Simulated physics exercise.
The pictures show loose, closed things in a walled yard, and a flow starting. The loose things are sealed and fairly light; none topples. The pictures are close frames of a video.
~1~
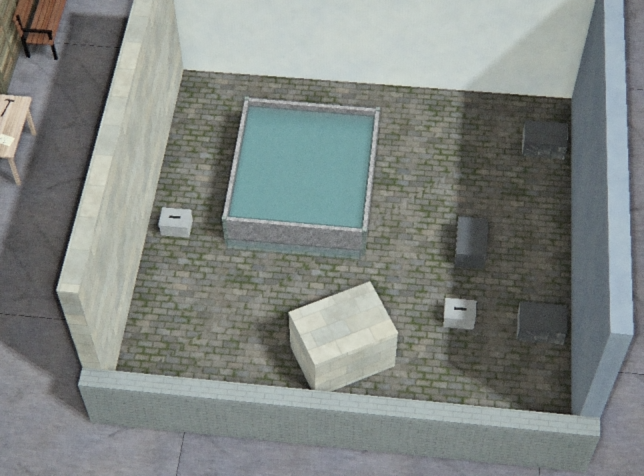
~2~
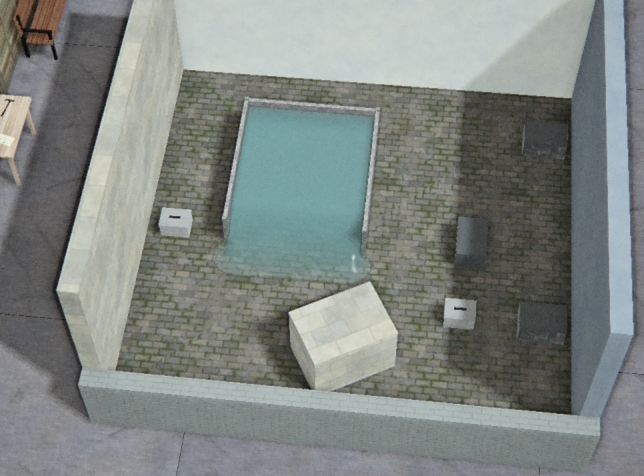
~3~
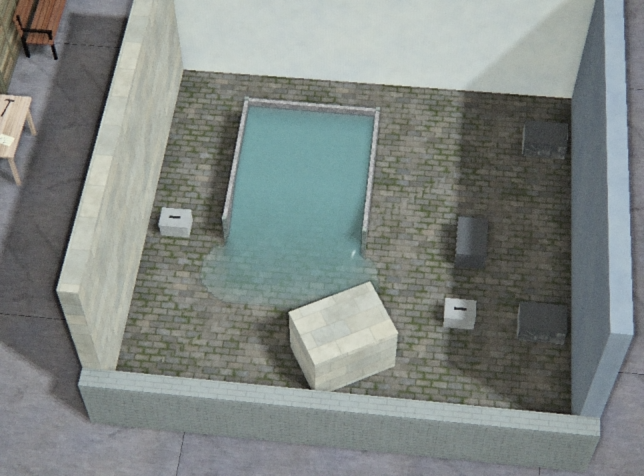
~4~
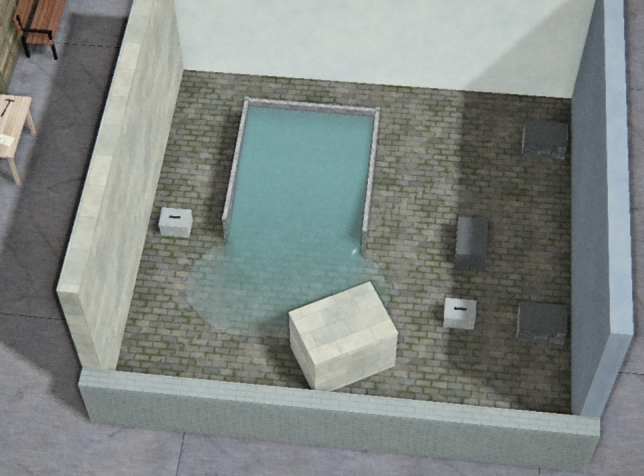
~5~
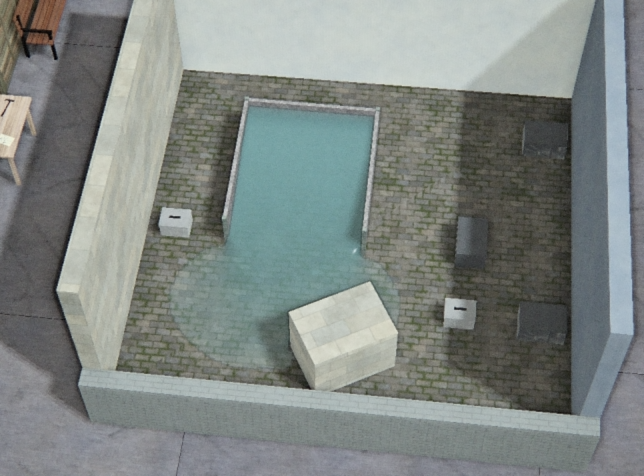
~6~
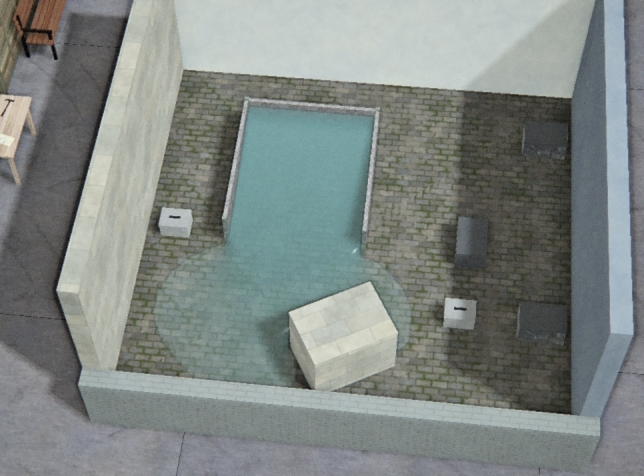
A walled yard with a mossy brick floor is seen from high above, with a raised stone-edged pool of teal water near its centre. A large cream block sits in front, a small pale box stands on the left, and another pale box and three grey ones are on the right. The pool's near side disappears and water spreads forward around the cream block, while the boxes and view stay still.
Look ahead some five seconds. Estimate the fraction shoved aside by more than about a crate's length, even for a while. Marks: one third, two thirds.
Share: From one to two thirds.
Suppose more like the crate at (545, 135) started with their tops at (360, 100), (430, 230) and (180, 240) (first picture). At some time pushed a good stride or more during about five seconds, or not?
One after the other: Not that far, short of that, swept aside.
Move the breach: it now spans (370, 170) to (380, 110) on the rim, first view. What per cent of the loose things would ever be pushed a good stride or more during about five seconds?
Near 40 in a hundred.
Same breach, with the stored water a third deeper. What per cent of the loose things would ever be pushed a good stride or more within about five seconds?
Roughly 60 per cent.
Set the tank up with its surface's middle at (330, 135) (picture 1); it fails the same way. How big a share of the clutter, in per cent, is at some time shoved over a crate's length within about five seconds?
Close to 60 %.
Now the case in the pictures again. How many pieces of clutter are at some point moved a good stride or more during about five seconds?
The number is 2.
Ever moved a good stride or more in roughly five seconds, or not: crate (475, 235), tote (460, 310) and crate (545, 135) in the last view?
In turn: No, pushed that far, short of that.
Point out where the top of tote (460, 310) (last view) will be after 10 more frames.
At about (501, 308).
A moment on, 0 of 5 are well off their spots; 0 afloat.
Next, 1 of 5 are well off their spots; 0 afloat.
Later, 2 of 5 are well off their spots; 1 afloat.
In the end, 2 of 5 are well off their spots, and 2 have been at some point; 1 afloat.
